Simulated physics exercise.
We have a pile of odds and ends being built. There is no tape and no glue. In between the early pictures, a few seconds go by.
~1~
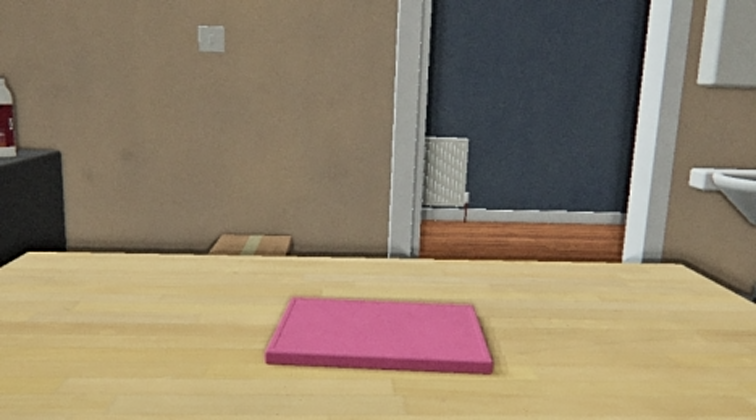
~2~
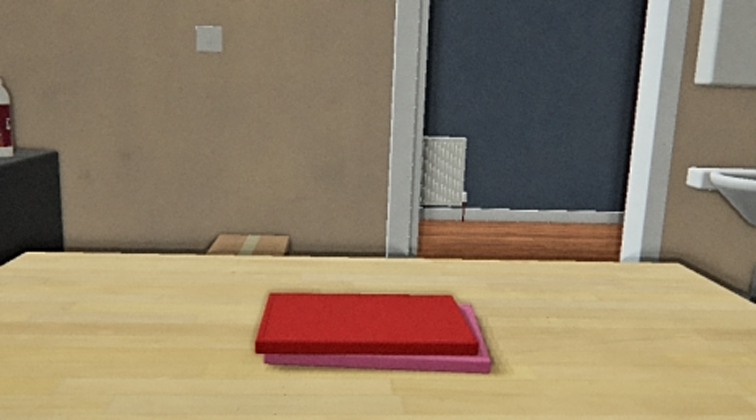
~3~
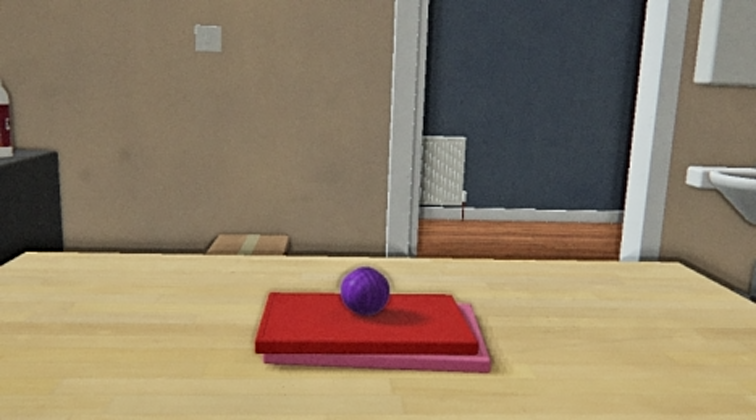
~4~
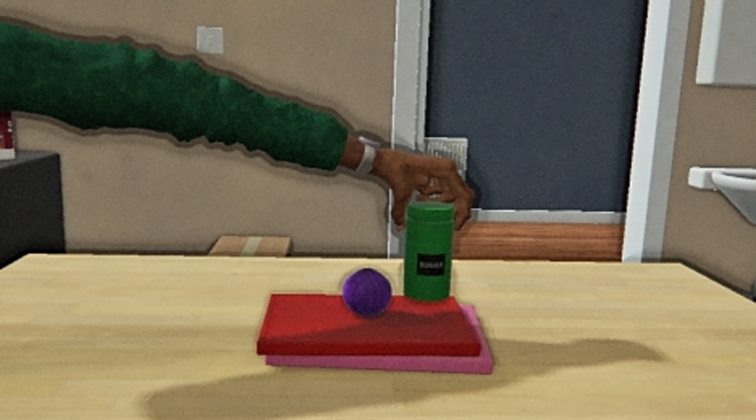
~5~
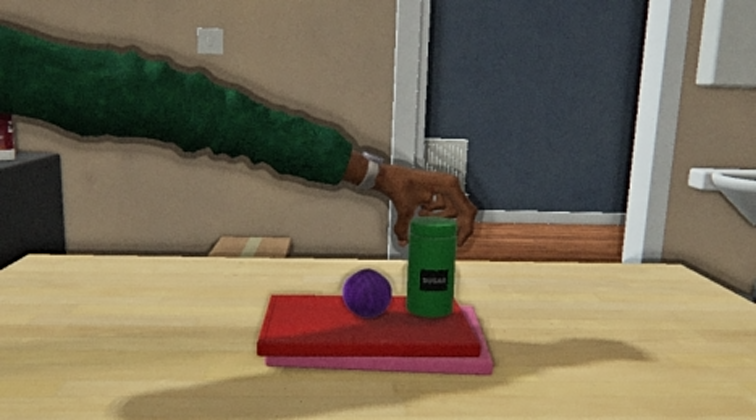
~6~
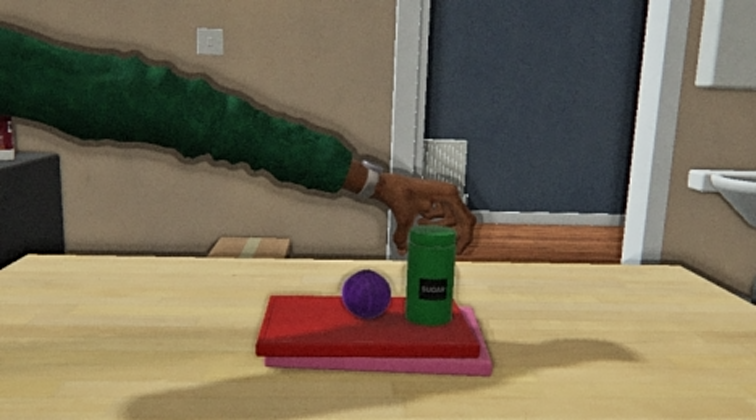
A red tray and then a purple ball-like object appeared, stacked on a pink tray on the table, and a hand in a green sleeve lowered a green jar onto the red tray's right side.
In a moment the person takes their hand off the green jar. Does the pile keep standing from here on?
Yes, it keeps standing.
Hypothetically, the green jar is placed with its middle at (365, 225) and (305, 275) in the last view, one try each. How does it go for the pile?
First case - pile falls; second case - pile steady.
Then, 0.20 s past the last view, nothing moves.
Then, 0.40 s past the last view, green jar resting near (431, 275).
Finally, all 4 still in place. Final places as the last picture's camera would see them, green jar near (431, 275). The pile keeps its balance.
